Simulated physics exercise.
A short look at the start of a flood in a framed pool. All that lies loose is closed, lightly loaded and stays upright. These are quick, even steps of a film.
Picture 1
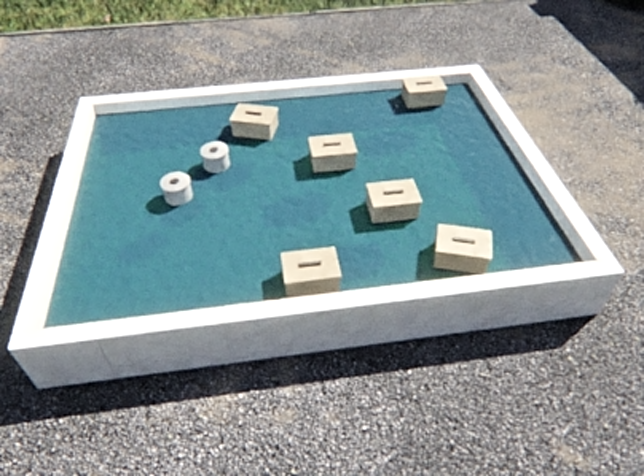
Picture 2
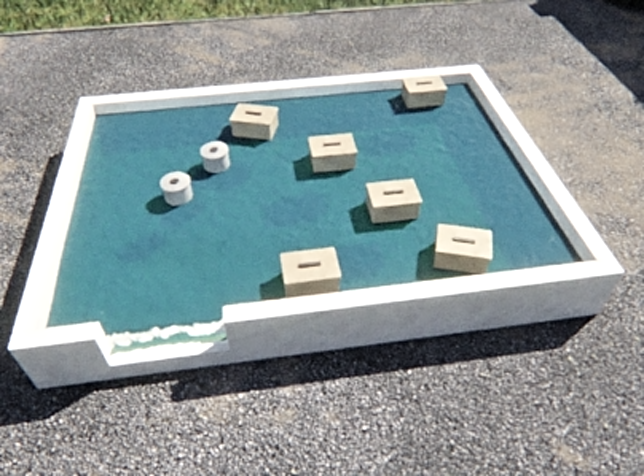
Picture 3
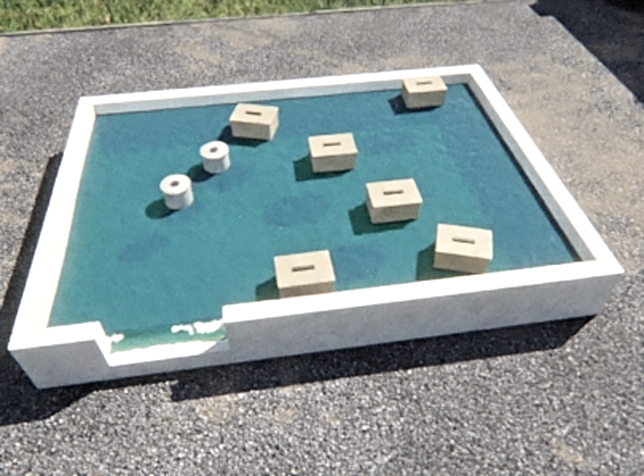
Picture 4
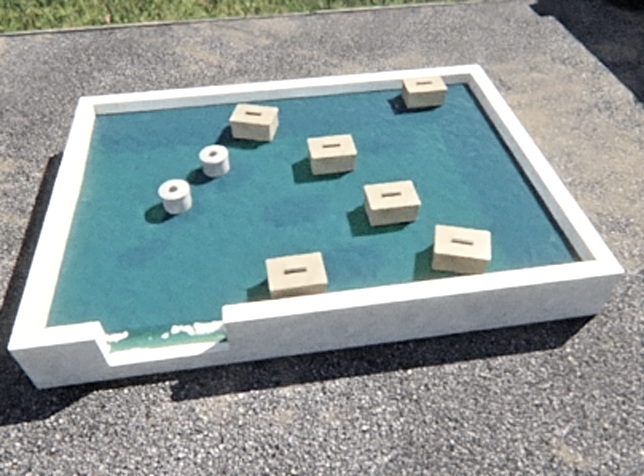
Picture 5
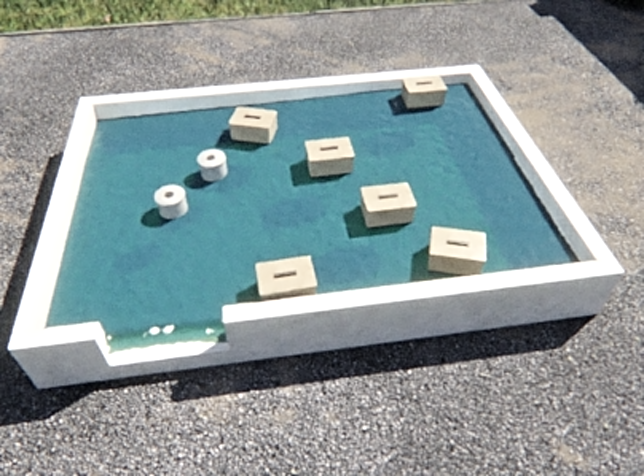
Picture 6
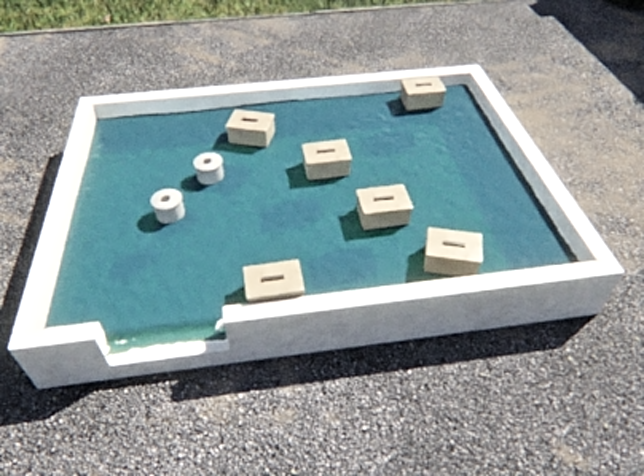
In a white-framed pool on grey ground, a gap appears at front left, and floating tan boxes and white tubs drift slightly towards it.
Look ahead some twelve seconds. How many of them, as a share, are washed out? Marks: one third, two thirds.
It is under a third.
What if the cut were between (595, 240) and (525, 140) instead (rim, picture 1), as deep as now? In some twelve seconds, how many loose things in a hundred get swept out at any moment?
I make it 20 per cent.
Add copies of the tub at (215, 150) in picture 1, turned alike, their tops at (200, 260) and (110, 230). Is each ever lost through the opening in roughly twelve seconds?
One after the other: Washed out, out.
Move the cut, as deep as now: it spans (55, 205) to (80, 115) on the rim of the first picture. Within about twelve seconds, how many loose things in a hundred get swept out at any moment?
Some 40 per cent.
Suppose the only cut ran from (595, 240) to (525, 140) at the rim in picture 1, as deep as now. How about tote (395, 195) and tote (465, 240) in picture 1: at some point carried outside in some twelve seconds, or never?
In turn: Carried outside, through.
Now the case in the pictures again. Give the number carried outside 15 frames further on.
The number is 0.
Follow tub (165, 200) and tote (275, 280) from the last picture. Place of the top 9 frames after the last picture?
Near (153, 234) and (176, 291).
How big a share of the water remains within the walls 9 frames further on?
Some 86 per cent.
A moment on, 0 of 8 are out; 8 afloat.
Next, 0 of 8 are out; 8 afloat.
Later, 0 of 8 are out; 8 afloat.
In the end, 0 of 8 are out; 8 afloat.
